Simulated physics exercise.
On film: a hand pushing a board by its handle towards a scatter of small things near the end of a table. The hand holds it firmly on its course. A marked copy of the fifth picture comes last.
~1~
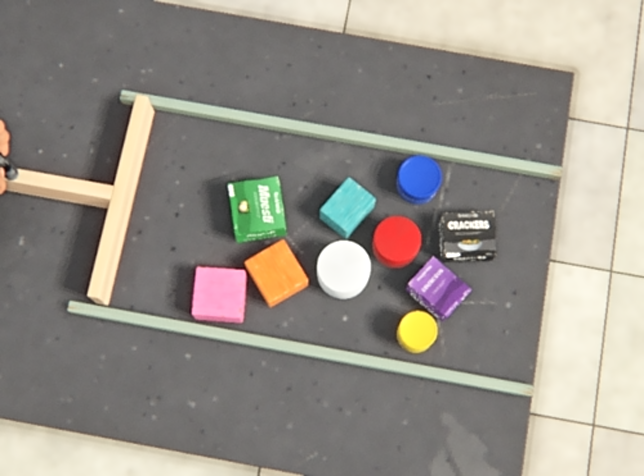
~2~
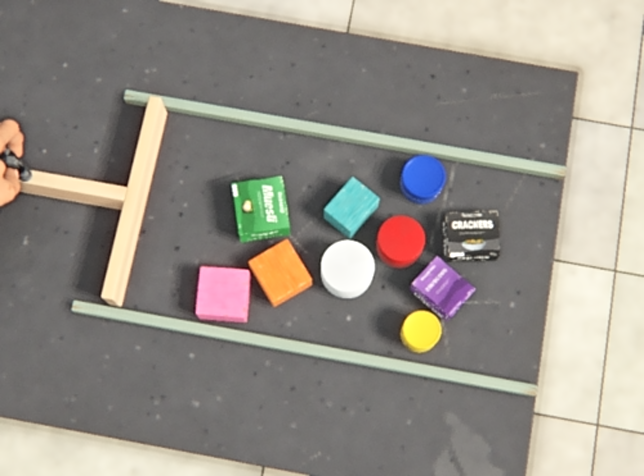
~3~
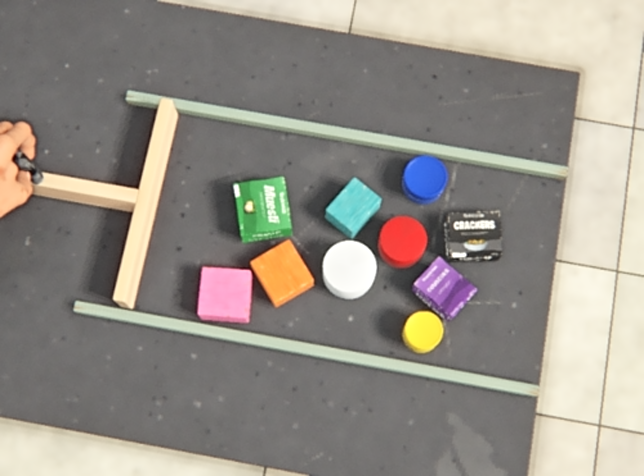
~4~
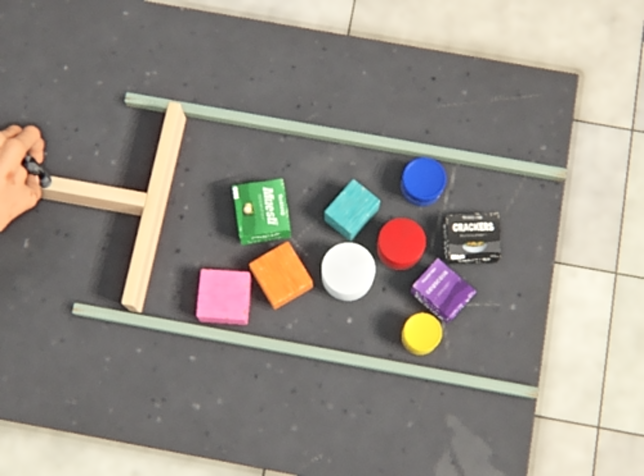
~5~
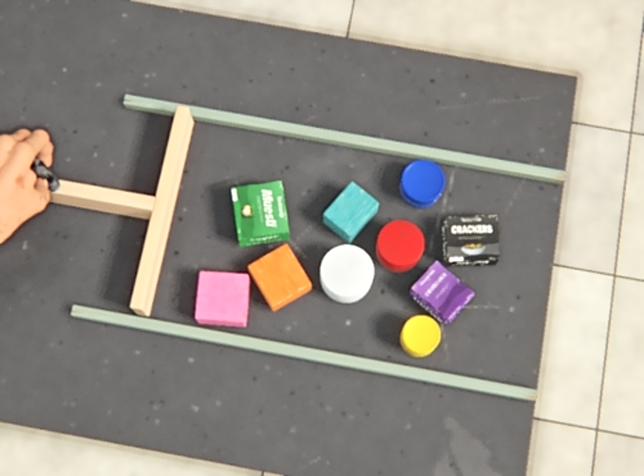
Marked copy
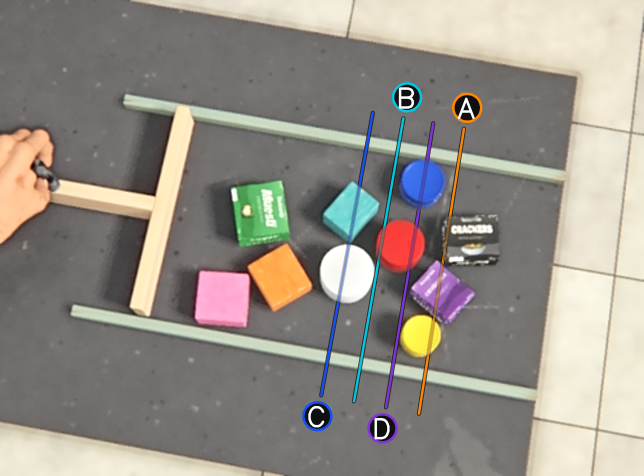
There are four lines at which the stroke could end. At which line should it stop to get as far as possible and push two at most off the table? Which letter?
No third one falls up to A.
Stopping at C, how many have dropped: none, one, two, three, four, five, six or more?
By then, none.
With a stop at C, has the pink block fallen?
By then, no.
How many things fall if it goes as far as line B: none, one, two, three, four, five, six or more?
The count is none.
On the marked copy, A at (442, 266); B at (380, 255); C at (348, 249); D at (410, 260).
With A. Early on, board (260, 222); red tin (409, 241); pink block (276, 311).
Further on, board (361, 241); black packet (521, 249); purple packet (475, 311).
At the end, board (442, 255); purple packet over the edge; black packet over the edge; two fallen.
As for the rest, B is within the limit but short; C is within the limit but short; D is within the limit but short.
